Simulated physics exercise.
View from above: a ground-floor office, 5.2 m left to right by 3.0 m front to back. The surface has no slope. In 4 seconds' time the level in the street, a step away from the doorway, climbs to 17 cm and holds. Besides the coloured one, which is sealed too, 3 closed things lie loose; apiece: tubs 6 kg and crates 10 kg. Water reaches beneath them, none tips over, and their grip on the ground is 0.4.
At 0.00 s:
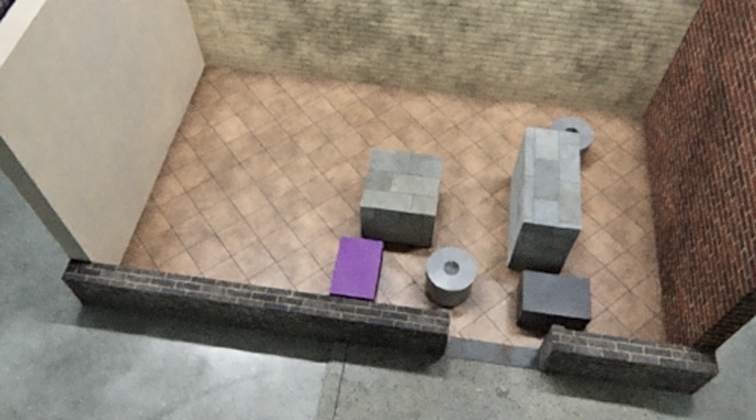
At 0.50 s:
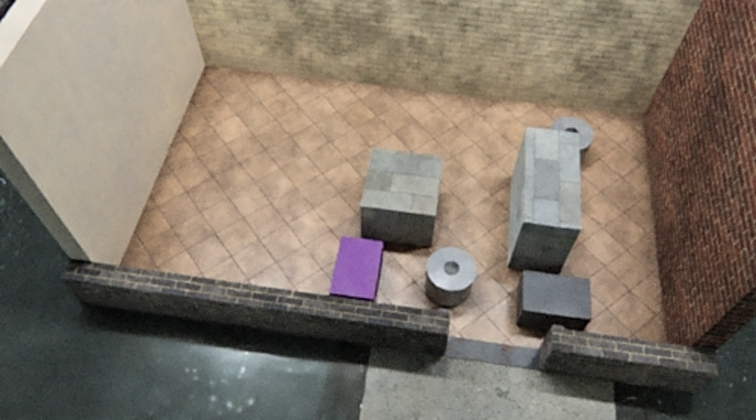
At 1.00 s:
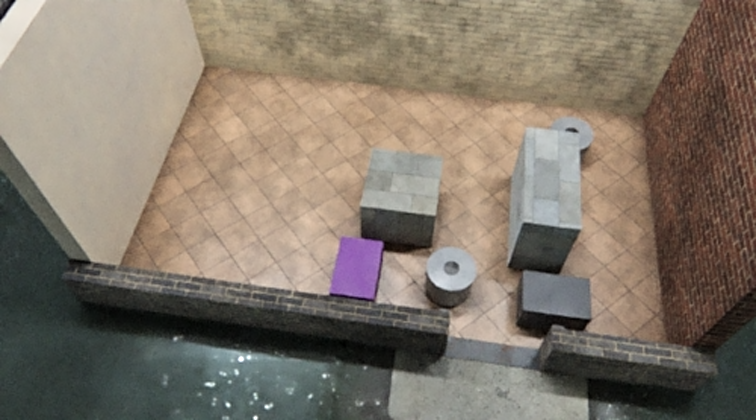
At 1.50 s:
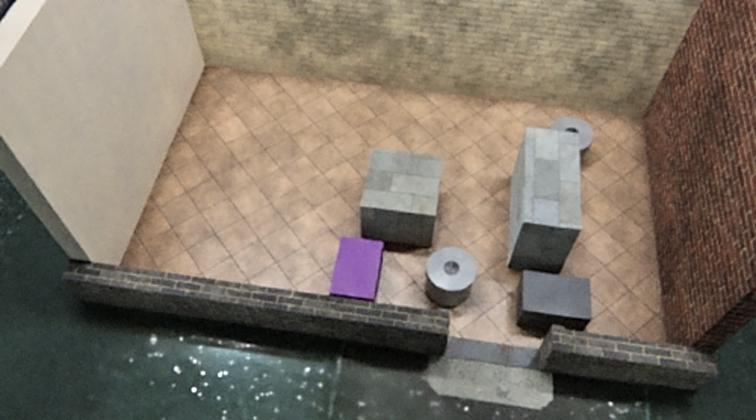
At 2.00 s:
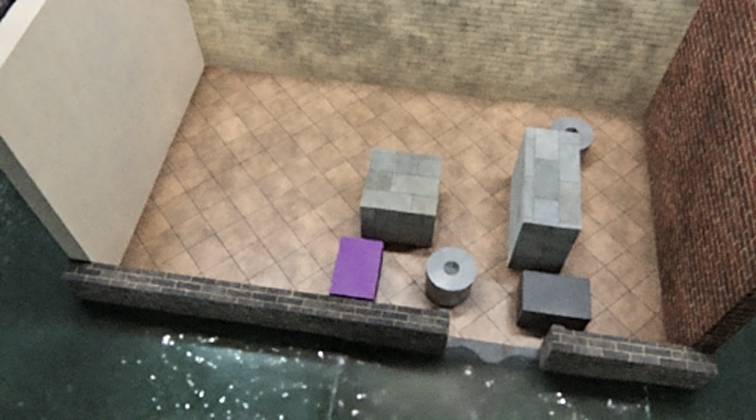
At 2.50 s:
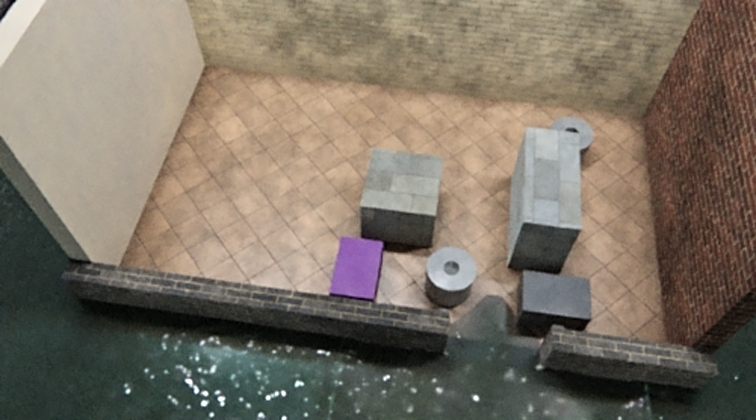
At first a walled, tiled room stands dry, with a purple box, grey blocks and round tubs on its floor. Dark water then spreads across the pavement outside, steadily covering the pale path to the doorway, and finally creeps just inside the gap, while the objects stay still.
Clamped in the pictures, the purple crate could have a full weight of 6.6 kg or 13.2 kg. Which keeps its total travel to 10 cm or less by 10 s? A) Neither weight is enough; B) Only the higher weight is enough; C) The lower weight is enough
Option B: Only the higher weight is enough.
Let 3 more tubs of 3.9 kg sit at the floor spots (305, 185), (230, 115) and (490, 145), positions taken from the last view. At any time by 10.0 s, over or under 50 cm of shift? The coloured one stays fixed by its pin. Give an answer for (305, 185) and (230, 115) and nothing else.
Well, below half a metre and then below half a metre.
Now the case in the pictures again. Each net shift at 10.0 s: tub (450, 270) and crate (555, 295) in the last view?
They sit 40 cm and 120 cm away, in the order given.
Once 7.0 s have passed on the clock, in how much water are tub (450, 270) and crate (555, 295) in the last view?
About 4 and 5 cm.
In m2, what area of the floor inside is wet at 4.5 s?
Flooded: Near 4.0 m2.
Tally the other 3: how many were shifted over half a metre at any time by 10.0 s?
I count 2 of them.
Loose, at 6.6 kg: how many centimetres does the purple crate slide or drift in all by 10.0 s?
Close to 60 centimetres all told.
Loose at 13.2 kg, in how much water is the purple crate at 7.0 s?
Something like 2 centimetres.
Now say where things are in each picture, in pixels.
In the first picture, the purple crate at (357, 267), on the bottom; 0.0 m2 under water; 0 of 4 have shifted.
In the second picture, the purple crate at (357, 267), on the bottom; 0.0 m2 under water; 0 of 4 have shifted.
In the third picture, the purple crate at (357, 267), on the bottom; 0.0 m2 under water; 0 of 4 have shifted.
In the fourth picture, the purple crate at (357, 267), on the bottom; 0.0 m2 under water; 0 of 4 have shifted.
In the fifth picture, the purple crate at (357, 267), on the bottom; water covers 0.0 m2; 0 of 4 have shifted.
In the sixth picture, the purple crate at (357, 267) rests on the ground; water covers 0.2 m2; 0 of 4 have shifted.
After 3.5 s the purple crate would be 0 cm from its start with 6.6 kg and 0 cm from its start with 13.2 kg; 0 cm of water round it then.
After 4.5 s the purple crate would be 0 cm from its start with 6.6 kg and 0 cm from its start with 13.2 kg; 2 cm of water round it then.
After 7.0 s the purple crate would be 26 cm from its start with 6.6 kg and 1 cm from its start with 13.2 kg; 2 cm of water round it then.
After 10.0 s the purple crate would be 62 cm from its start with 6.6 kg and 1 cm from its start with 13.2 kg; 3 cm of water round it then.
